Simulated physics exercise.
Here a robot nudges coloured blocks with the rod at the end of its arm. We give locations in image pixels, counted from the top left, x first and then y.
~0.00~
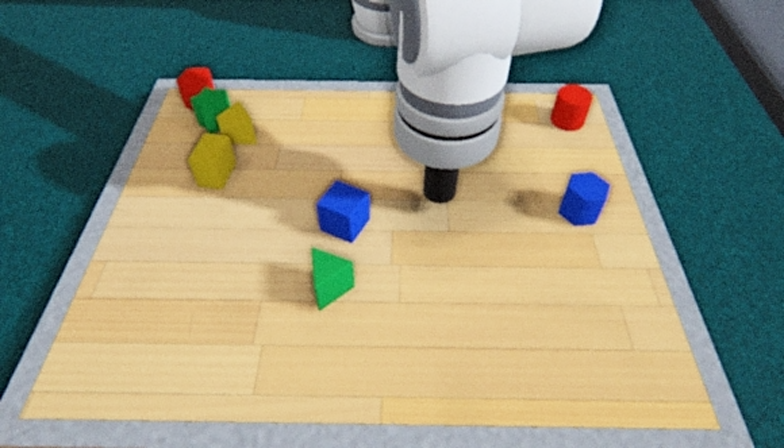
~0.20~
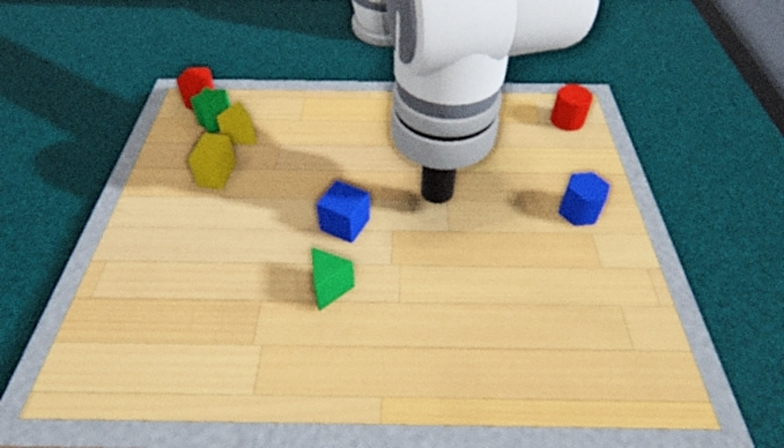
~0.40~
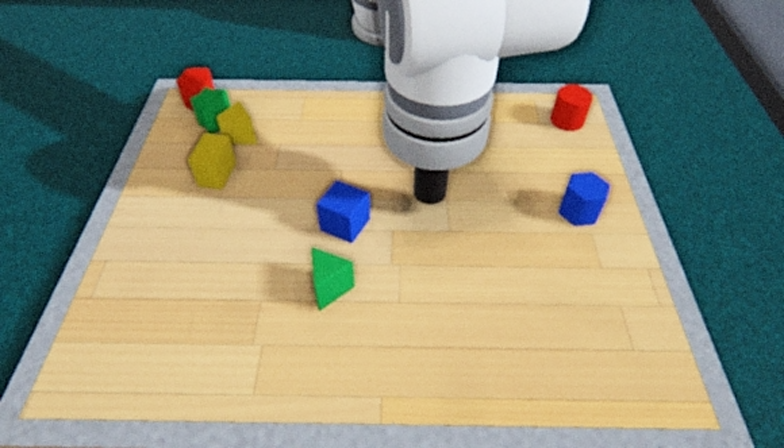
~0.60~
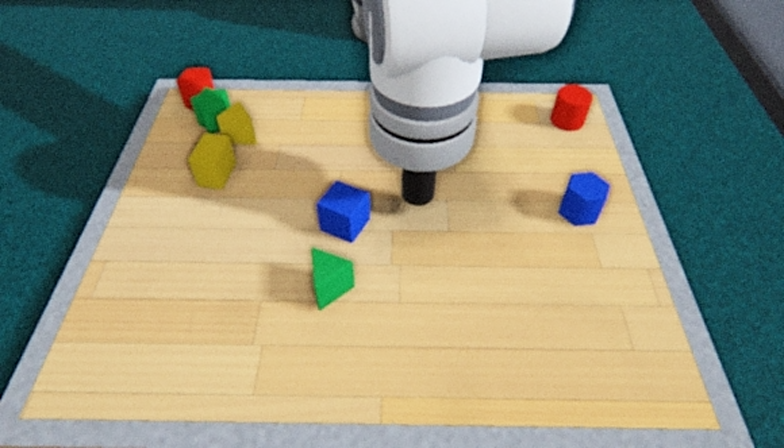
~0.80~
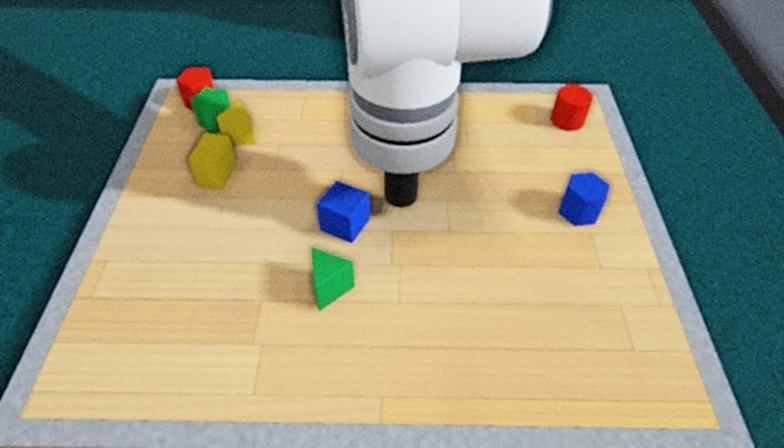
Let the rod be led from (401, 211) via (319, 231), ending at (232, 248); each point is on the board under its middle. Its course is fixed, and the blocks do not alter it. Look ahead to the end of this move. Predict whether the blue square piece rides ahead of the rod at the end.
I expect it to be in front.
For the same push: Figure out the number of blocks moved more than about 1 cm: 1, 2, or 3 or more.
There will be one block that moves more than 1 cm.
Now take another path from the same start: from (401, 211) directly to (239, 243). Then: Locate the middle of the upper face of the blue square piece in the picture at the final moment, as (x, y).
I expect it at (203, 244).
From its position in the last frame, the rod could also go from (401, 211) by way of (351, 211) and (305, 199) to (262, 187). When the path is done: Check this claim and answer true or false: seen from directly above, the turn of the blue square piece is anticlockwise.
This is true.
What follows on the original path. One third of the way, rod (345, 210); blue square piece (300, 207).
Two thirds of the way, rod (287, 223); blue square piece (238, 216), turned 15° clockwise.
At the end, rod (226, 233); green triangular block unmoved; blue square piece (182, 219), turned 45° clockwise.
